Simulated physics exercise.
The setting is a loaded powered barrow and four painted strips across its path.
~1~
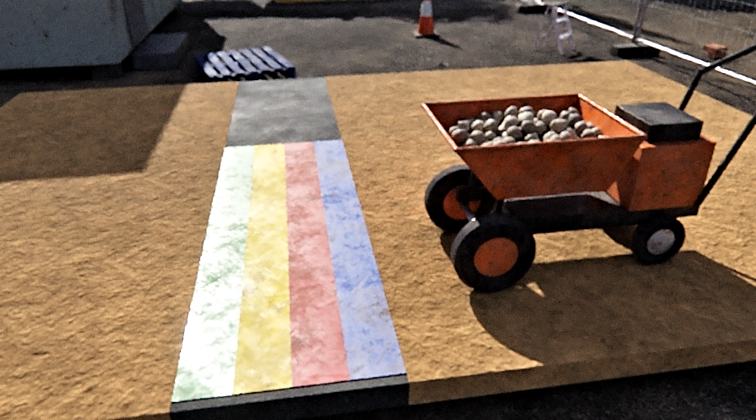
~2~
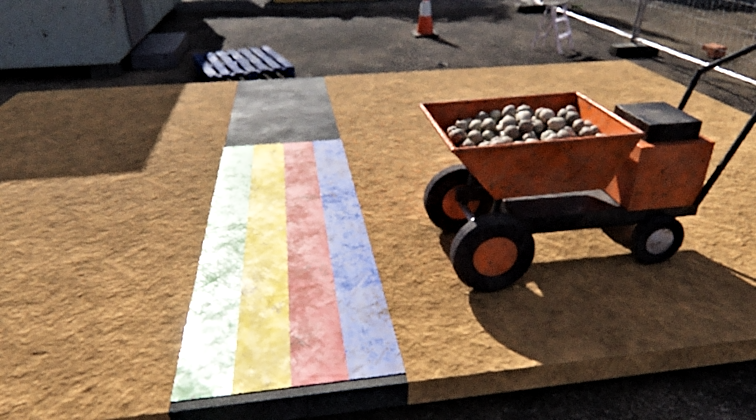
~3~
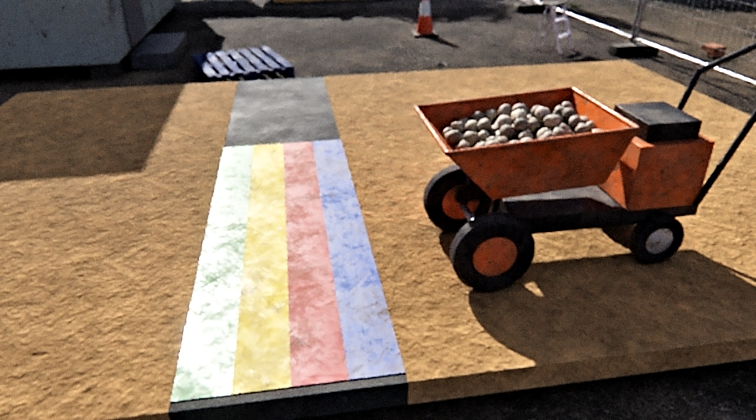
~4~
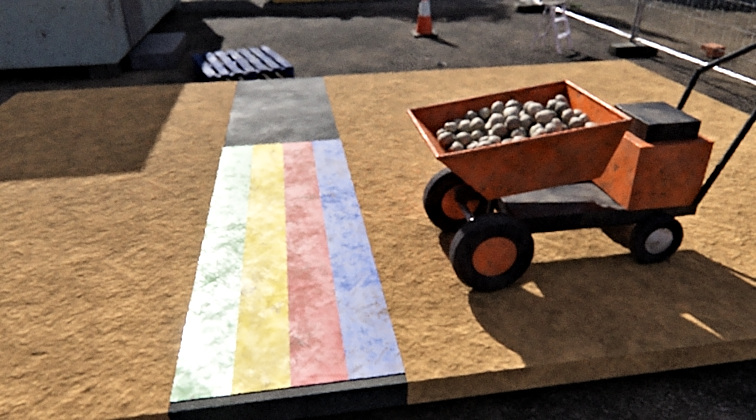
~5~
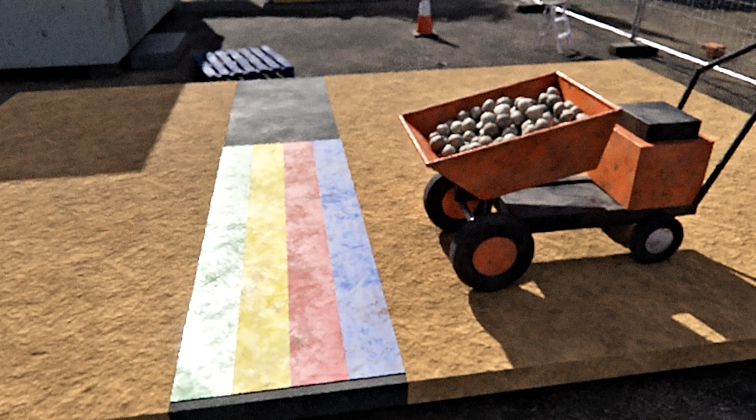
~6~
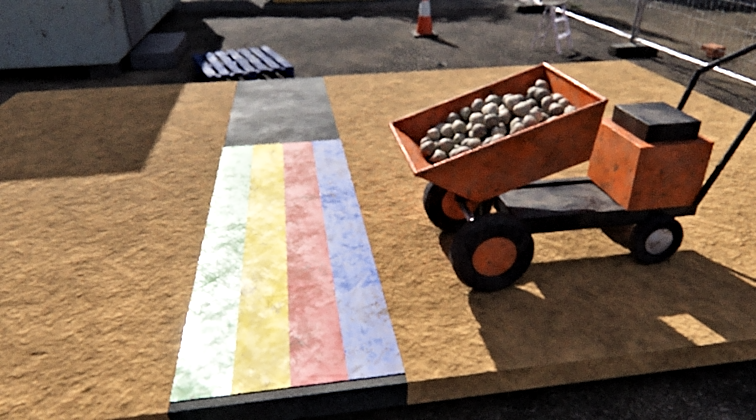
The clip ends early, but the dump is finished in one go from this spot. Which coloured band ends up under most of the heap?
The red one.
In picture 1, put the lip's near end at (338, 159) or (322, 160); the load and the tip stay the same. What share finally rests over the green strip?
30 % then 40 %.
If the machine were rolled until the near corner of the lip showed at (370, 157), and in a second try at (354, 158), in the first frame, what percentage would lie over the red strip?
It works out to 0 per cent in the first case and 0 per cent in the second.
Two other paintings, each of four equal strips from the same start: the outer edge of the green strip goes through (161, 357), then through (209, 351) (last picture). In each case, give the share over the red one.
About 30 and 30 per cent.
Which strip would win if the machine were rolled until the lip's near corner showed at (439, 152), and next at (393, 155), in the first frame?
The strip in red, then the yellow strip.
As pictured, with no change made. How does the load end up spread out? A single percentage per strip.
So the blue strip ends with 20 %, the red strip with 30 %, the yellow strip with 15 % and the green strip with 5 %.
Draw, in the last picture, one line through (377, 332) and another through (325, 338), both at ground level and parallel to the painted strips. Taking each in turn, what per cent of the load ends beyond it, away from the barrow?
I'd say about 70 and about 40 in a hundred.
Soon after the last picture, skip tipped steeply; all in the skip.
A little later, skip tipped right over; about two thirds in the skip; a small part over the blue strip; about a quarter over the red strip; a stray few over the yellow strip.
Later still, skip tipped right over; about a quarter in the skip; about a quarter over the blue strip; about a third over the red strip; a small part over the yellow strip; a small part over the green strip; a stray few off the paint.
At rest, skip tipped right over; about a quarter in the skip; about a quarter over the blue strip; about a third over the red strip; a small part over the yellow strip; a small part over the green strip; a stray few off the paint.
